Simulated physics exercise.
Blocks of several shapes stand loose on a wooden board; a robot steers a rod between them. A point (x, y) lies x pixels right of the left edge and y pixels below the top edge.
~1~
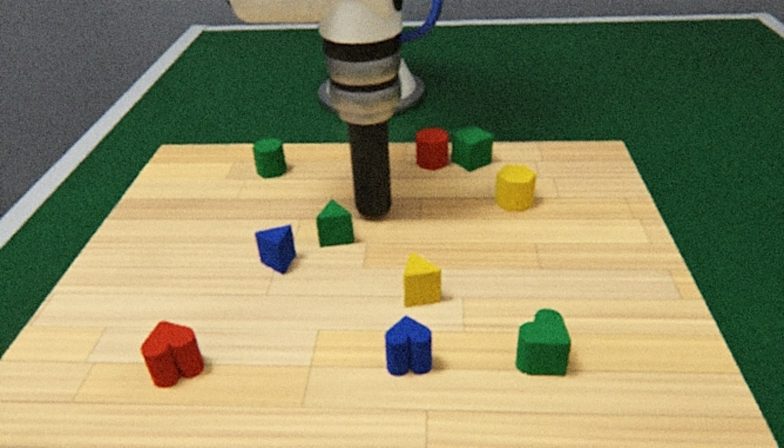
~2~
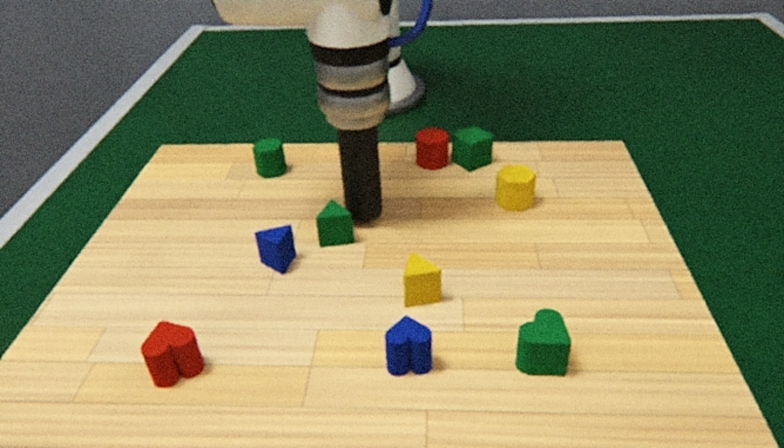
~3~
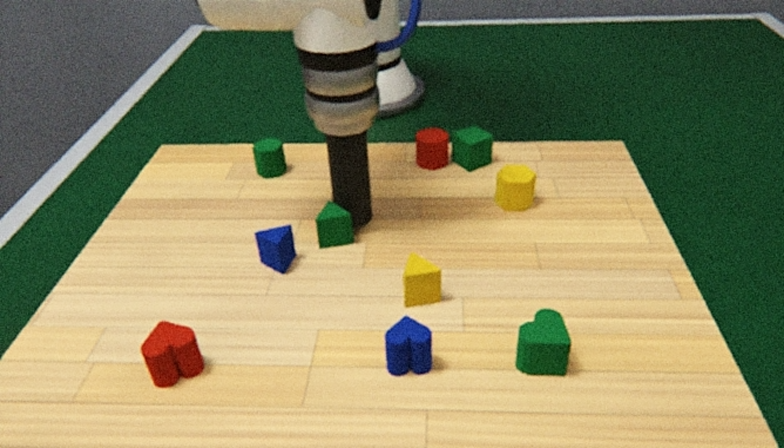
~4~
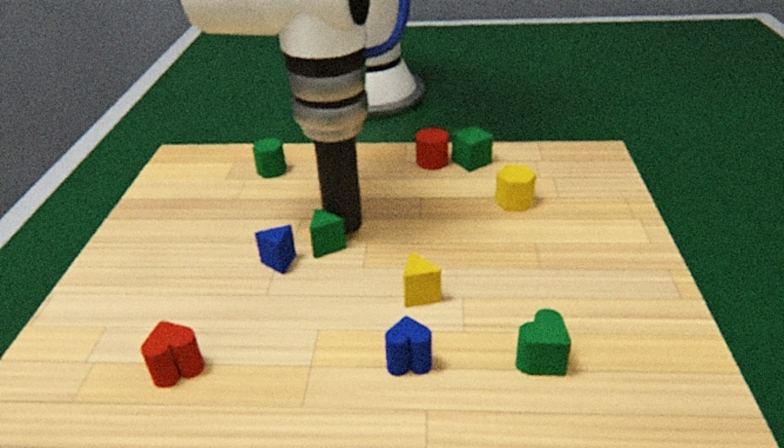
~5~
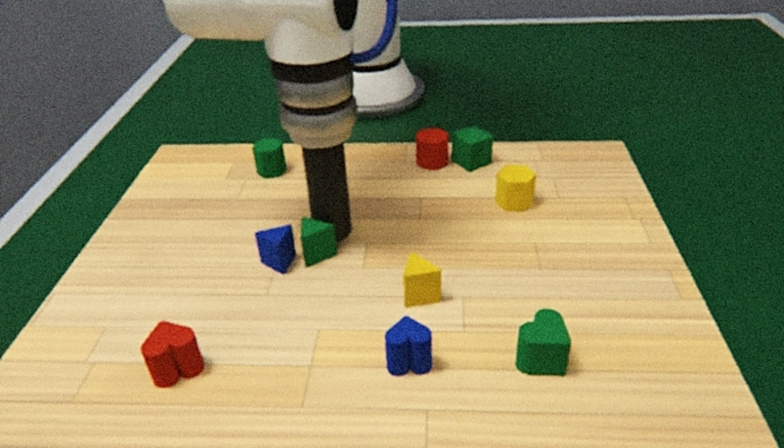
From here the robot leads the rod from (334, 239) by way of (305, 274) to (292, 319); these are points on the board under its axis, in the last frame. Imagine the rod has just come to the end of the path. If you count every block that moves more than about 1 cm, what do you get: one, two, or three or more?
Counting only shifts above 1 cm, I get one block.
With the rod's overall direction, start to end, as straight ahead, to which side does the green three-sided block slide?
Goes right.
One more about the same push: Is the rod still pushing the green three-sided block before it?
In short: No.
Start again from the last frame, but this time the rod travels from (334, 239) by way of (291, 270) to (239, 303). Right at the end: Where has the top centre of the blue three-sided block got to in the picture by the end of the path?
It should be at about (246, 238).
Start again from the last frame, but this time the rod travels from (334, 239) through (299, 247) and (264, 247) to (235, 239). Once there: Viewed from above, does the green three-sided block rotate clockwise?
No, that is not what happens.
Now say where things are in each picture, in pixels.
The first frame shows rod's lower end (374, 207); blue three-sided block (274, 233); green three-sided block (333, 210).
The second frame shows rod (364, 213); blocks still.
The third frame shows rod (354, 219); blocks still.
The fourth frame shows rod (344, 225); green three-sided block (323, 218).
The fifth frame shows rod (333, 232); blue three-sided block (274, 233); green three-sided block (313, 226).
On the path given first. One third of the way, rod (309, 256); green three-sided block (283, 250), turned 20° clockwise.
Two thirds of the way, rod (300, 283); green three-sided block (263, 271), turned 35° clockwise.
At the end, rod (291, 312); blue three-sided block still; green three-sided block (252, 280), turned 60° clockwise.
